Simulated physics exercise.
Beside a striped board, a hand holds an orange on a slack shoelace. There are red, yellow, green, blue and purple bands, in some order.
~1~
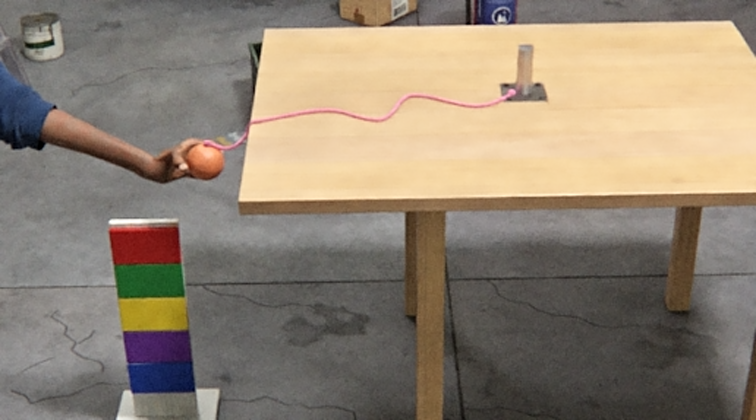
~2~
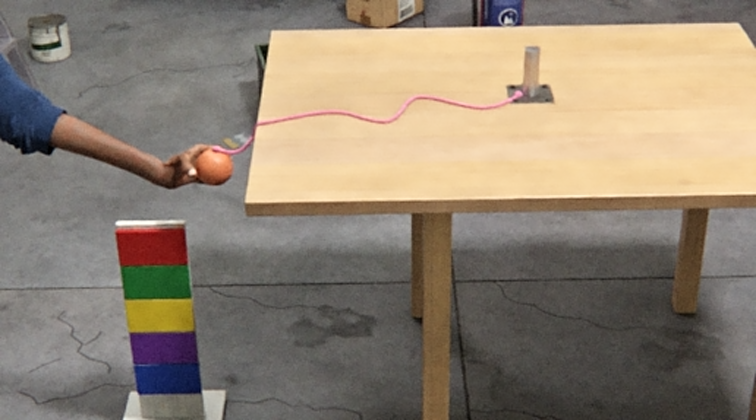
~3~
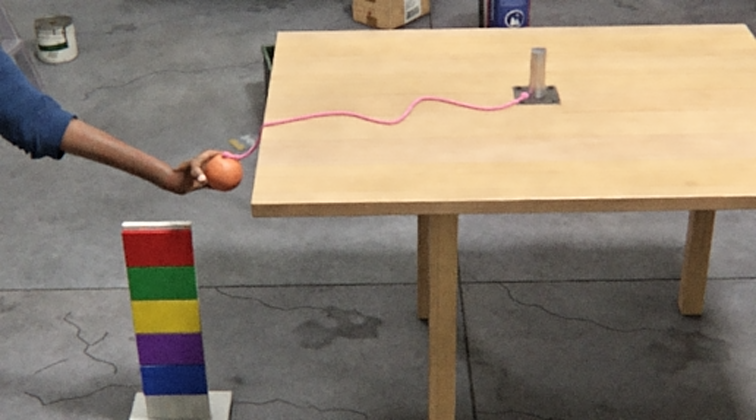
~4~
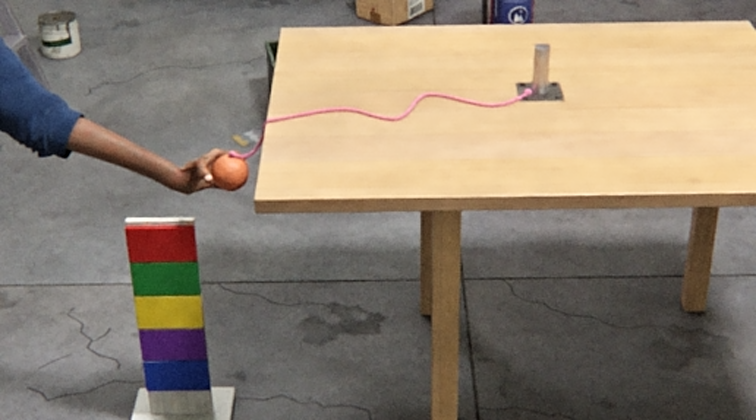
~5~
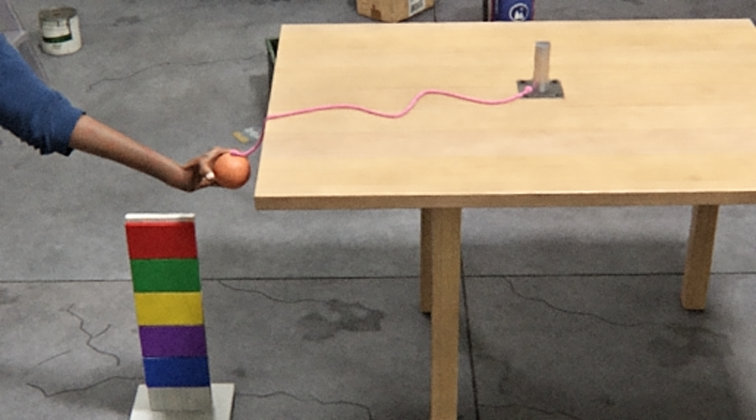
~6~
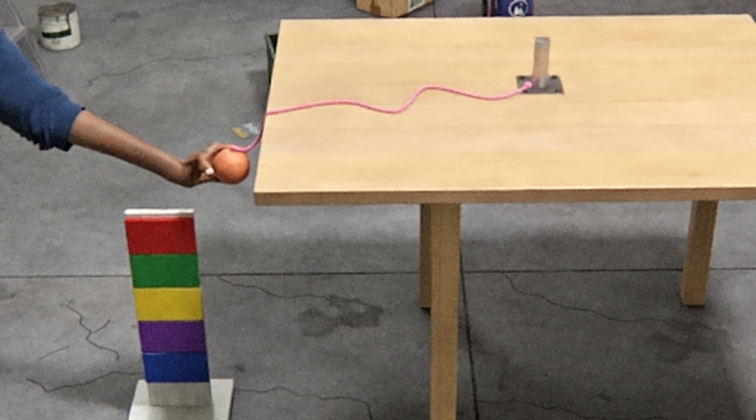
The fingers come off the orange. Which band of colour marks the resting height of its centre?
The red band marks it.
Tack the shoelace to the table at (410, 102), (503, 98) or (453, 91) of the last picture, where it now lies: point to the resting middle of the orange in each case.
Taking the tries in turn: (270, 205), (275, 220) and (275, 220).
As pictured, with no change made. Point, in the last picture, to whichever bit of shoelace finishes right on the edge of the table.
Roughly (319, 104).
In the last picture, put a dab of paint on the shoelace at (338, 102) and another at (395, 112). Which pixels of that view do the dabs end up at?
The first finishes about (282, 108) and the second about (346, 102).
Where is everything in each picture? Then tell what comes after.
In the first picture, orange (206, 162); red (145, 247); green (149, 282); yellow (153, 315); purple (157, 347); blue (161, 379).
In the second picture, orange (215, 167); shoelace through (498, 106) (434, 99) (398, 115) (341, 113) (273, 122).
In the third picture, orange (224, 173).
In the fourth picture, orange (230, 173); shoelace through (507, 103) (444, 96) (408, 113) (350, 110) (283, 119).
In the fifth picture, orange (232, 171).
In the sixth picture, orange (231, 166); shoelace through (507, 96) (443, 89) (407, 105) (350, 102) (283, 111).
Soon after, orange near (293, 227); level with red.
After that, orange near (263, 233); level with red.
In the end, orange near (275, 232); level with red. Its centre hangs level with the red band.
